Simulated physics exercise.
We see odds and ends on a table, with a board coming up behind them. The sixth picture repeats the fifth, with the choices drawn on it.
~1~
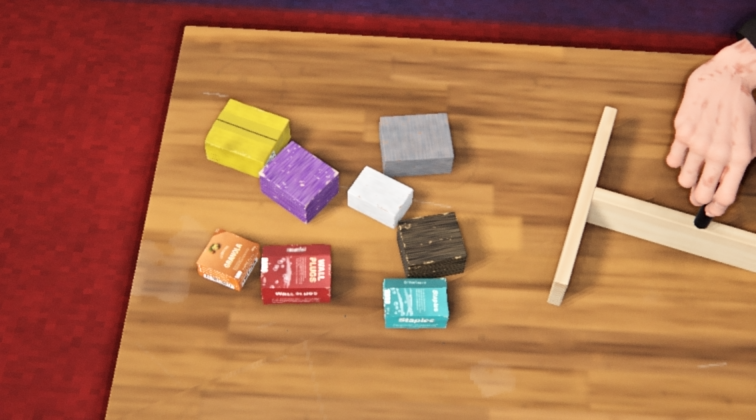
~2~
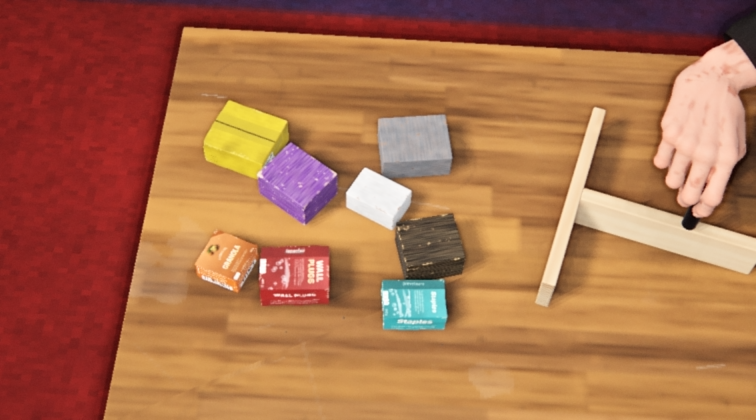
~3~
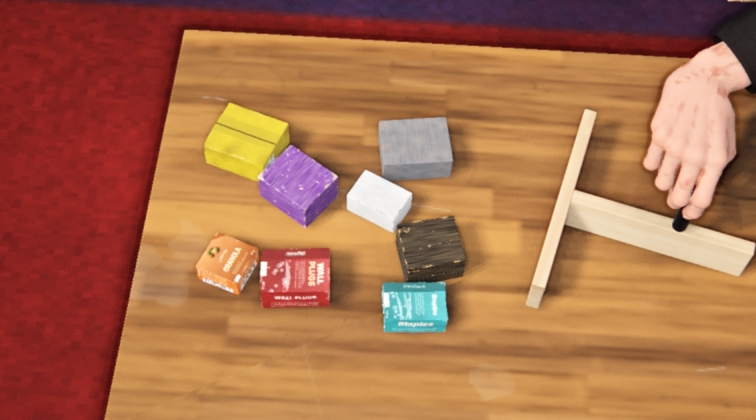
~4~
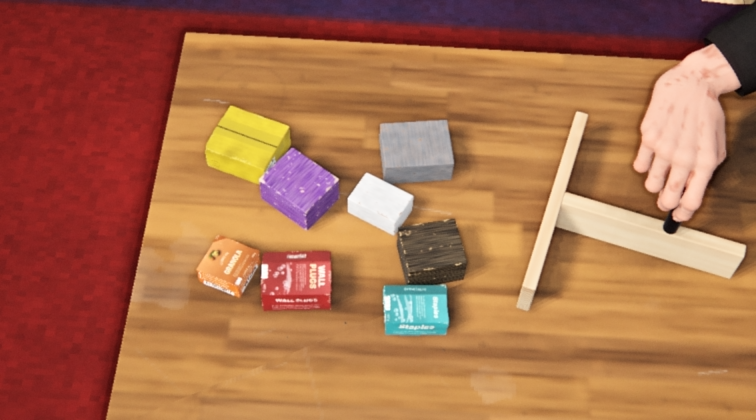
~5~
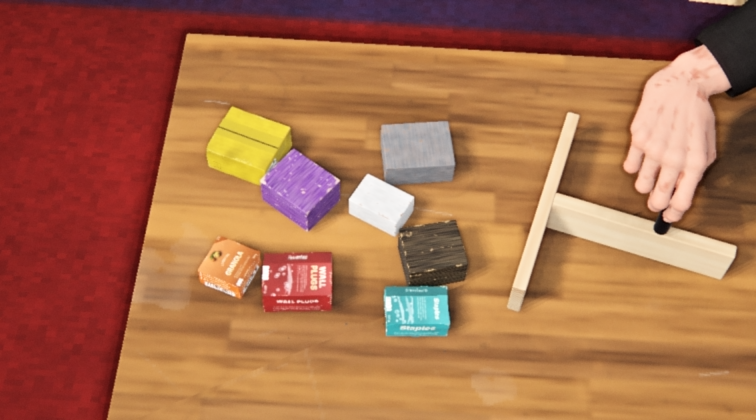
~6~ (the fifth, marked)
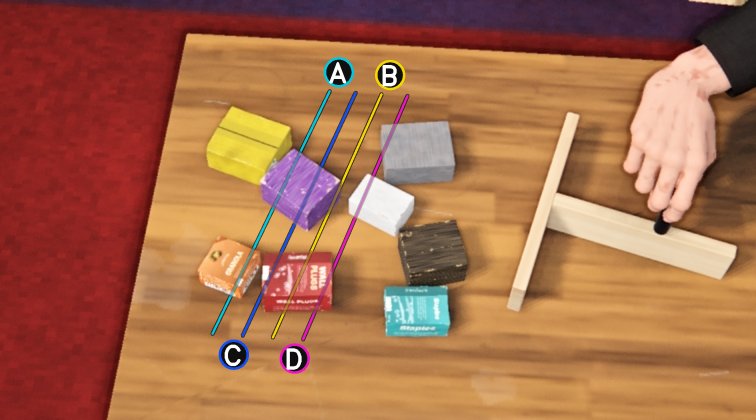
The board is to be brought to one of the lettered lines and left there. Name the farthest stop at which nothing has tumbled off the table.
Up to line A.
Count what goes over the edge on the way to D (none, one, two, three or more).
The count is none.
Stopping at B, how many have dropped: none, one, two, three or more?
The count is none.
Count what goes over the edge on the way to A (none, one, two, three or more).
In all, none.
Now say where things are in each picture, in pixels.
The first frame shows black block (431, 247); board (588, 190); white block (380, 197).
The second frame shows board (576, 191); red box (295, 276).
The third frame shows board (567, 193); purple block (298, 186).
The fourth frame shows board (557, 195); grey block (416, 151).
The fifth frame shows board (548, 196); white block (381, 205); turquoise box (417, 312); red box (298, 282).
On the marked copy, A at (275, 203); B at (331, 207); C at (303, 205); D at (359, 208).
Following A. Soon after the start, board (450, 190); turquoise box (387, 320); black block (393, 248).
Later, board (351, 184); yellow box (223, 139); orange packet (220, 264).
In the end, board (279, 180); orange packet (154, 246); purple block (185, 185); nothing has fallen.
As for the rest, B is safe but short; C is safe but short; D is safe but short.
